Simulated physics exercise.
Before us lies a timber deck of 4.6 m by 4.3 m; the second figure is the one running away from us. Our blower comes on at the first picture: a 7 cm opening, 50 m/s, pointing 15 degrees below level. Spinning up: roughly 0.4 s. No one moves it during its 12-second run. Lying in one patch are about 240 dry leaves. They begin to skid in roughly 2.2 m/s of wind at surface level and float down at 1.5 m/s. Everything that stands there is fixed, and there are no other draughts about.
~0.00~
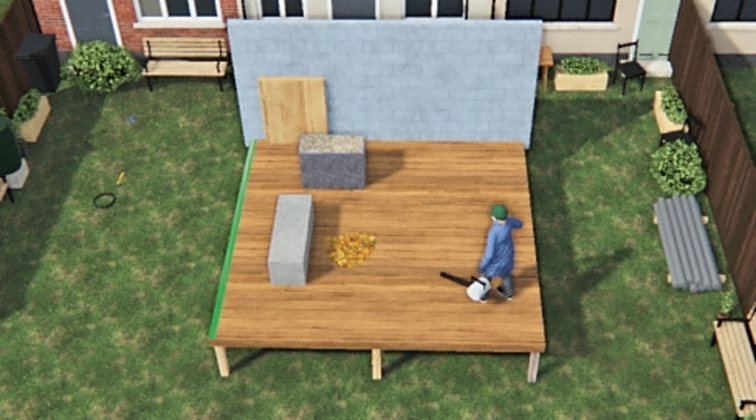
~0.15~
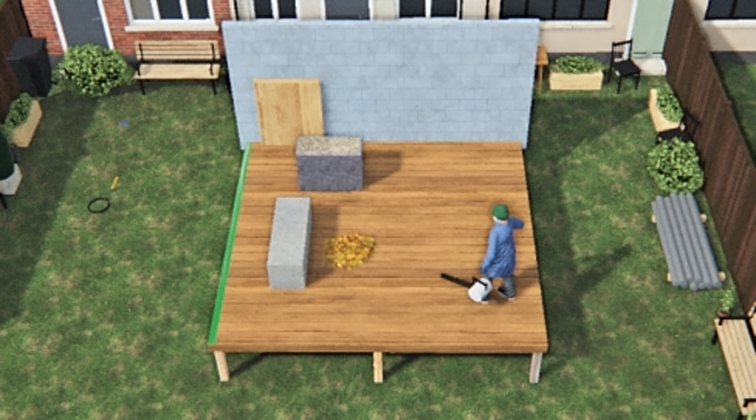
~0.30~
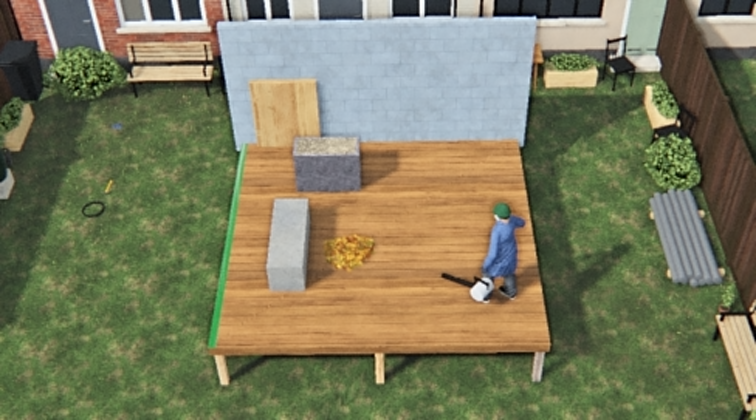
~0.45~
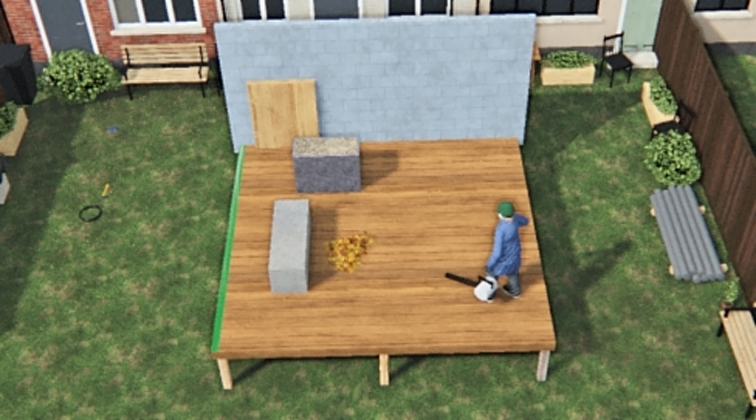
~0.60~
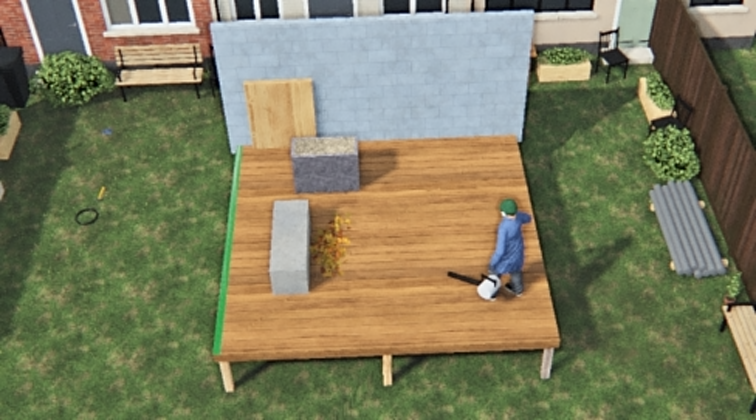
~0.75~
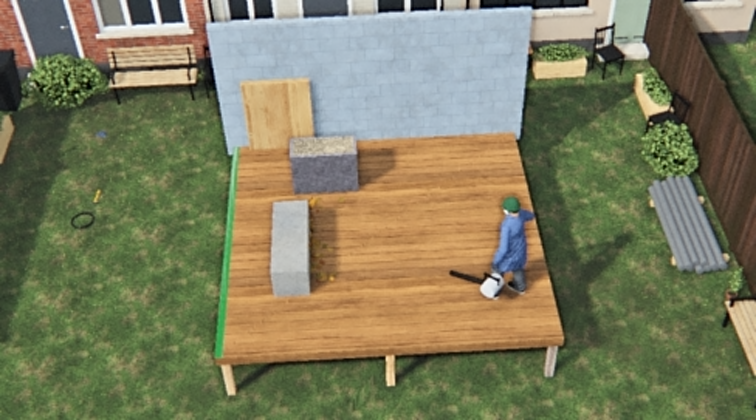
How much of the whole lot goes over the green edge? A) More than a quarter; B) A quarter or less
More than a quarter (A).
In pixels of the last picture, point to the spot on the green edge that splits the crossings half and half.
The middle of the crossings lies near (230, 188) in the last picture.
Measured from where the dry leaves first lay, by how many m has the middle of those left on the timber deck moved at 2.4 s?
About 0.8 m.
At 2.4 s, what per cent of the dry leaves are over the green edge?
I'd put it at some 50 %.
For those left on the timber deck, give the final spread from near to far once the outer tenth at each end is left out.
I'd put it at around 2.4 m.
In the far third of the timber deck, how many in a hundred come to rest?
I'd put it at about 10 percent.
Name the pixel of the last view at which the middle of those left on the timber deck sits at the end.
Their middle sits at about (308, 268) in the last picture.
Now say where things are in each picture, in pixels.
The middle of the dry leaves is near (352, 250), none has stirred yet and the mouth of the blower is at (442, 274), in the first picture.
The middle of the dry leaves is near (351, 250), none has stirred yet and the green edge is centred on (229, 232), in the second picture.
The middle of the dry leaves is near (350, 251), none has stirred yet, the top of a stone seat is at (288, 232) and the top of a planter is at (326, 146), in the third picture.
The middle of the dry leaves is near (351, 252), the farthest in sight from the blower is at (328, 244) and about 15 % have left their places, in the fourth picture.
The middle of the dry leaves is near (330, 249), the farthest in sight from the blower is at (335, 215) and about 85 % have left their places, in the fifth picture.
The middle of the dry leaves is near (309, 241), the farthest in sight from the blower is at (312, 200) and all have left their places, in the sixth picture.
After 2.4 s the count stands so, 46 % are over the green edge; the middle of those still in play is near (308, 228).
After 3.8 s the count stands so, 58 % are over the green edge; the middle of those still in play is near (308, 246).
After 6.6 s the count stands so, 67 % are over the green edge; the middle of those still in play is near (308, 257).
After 12.0 s, at the end, 71 % are over the green edge; the middle of those still in play is near (308, 268).
